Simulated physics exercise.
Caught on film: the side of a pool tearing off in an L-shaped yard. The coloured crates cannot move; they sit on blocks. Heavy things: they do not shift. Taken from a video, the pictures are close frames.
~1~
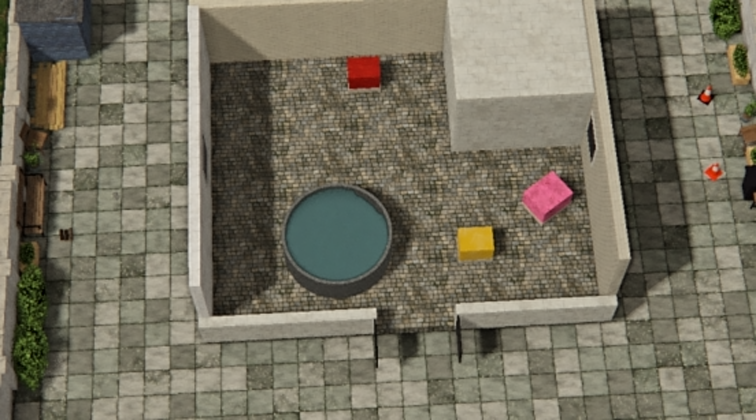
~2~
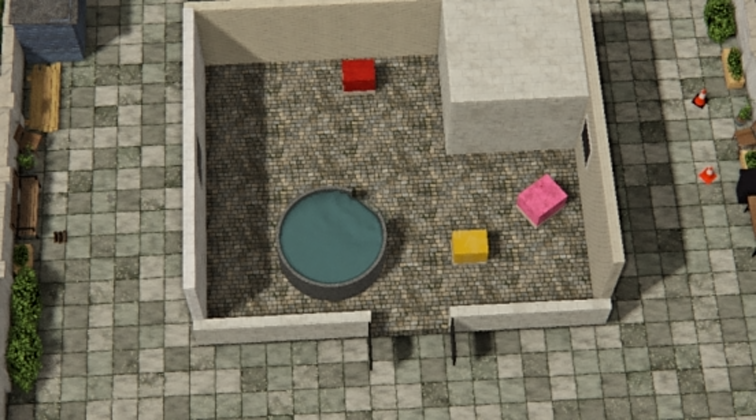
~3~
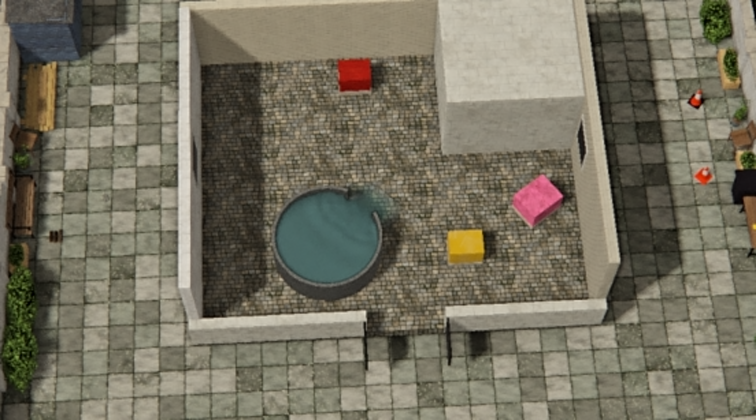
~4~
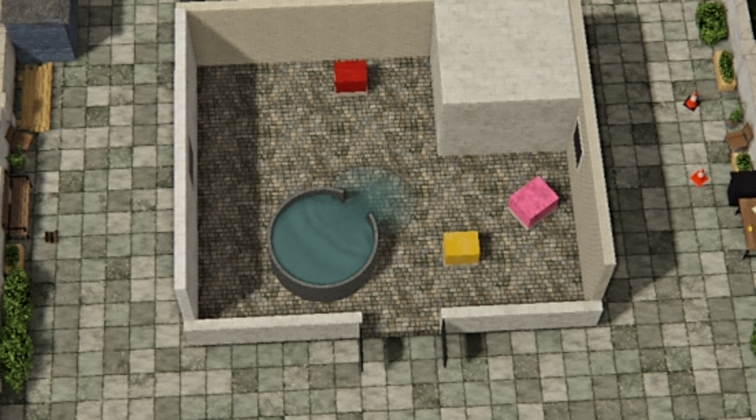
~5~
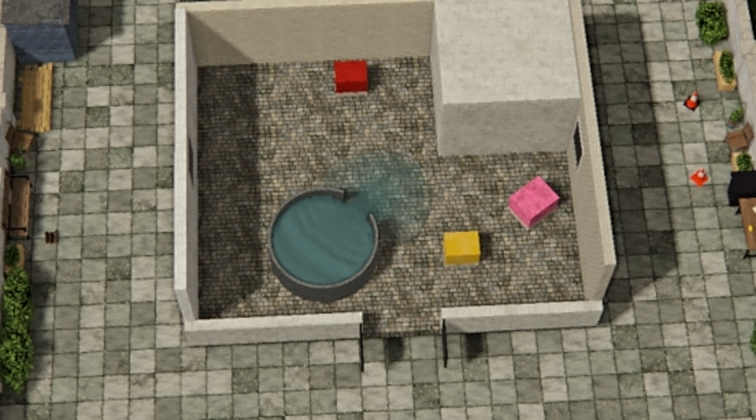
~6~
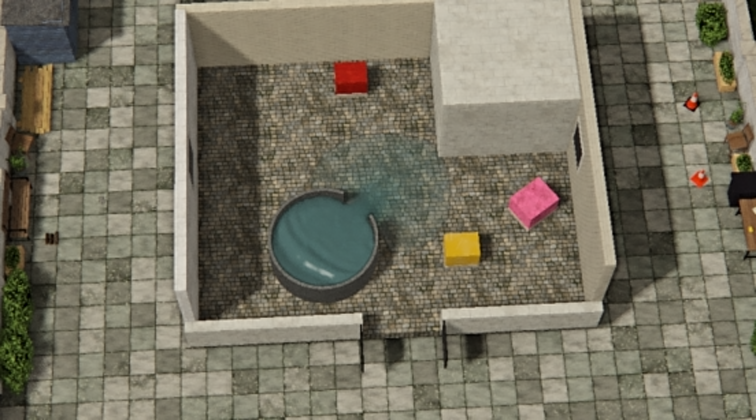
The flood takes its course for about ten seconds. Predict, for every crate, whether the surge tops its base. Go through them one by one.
At the end, I expect the pink crate to get touched; I expect the red crate to get touched; I expect the yellow crate to never get touched.
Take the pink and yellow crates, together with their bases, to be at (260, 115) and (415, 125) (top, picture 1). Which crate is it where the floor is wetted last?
My guess is the crate marked pink.
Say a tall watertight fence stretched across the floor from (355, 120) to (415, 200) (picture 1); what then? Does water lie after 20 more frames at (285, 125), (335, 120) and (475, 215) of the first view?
As listed: Wet, wet, wet.
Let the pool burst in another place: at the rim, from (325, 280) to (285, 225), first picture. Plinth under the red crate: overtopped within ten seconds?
The red crate is reached.
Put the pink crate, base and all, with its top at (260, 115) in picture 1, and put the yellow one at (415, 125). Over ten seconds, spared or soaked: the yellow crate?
Yellow crate: Reached.
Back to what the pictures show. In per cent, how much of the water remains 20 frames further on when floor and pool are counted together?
Roughly 100 per cent.
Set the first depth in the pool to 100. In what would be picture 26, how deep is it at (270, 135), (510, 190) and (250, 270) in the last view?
0, 6 and 0 in a hundred, in turn.
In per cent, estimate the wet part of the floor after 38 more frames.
Close to 75 percent, by my reckoning.
A moment on, water covers 30 % of the floor; the pink crate water round its plinth, the red crate water round its plinth, the yellow crate water round its plinth.
Next, water covers 35 % of the floor; the pink crate water round its plinth, the red crate water round its plinth, the yellow crate water round its plinth.
Then, water covers 45 % of the floor; the pink crate water round its plinth, the red crate water round its plinth, the yellow crate water round its plinth.
Later, water covers 75 % of the floor; the pink crate water round its plinth, the red crate water round its plinth, the yellow crate water round its plinth.
In the end, water covers 100 % of the floor; the pink crate was topped, the red crate was topped, the yellow crate stayed above the water.
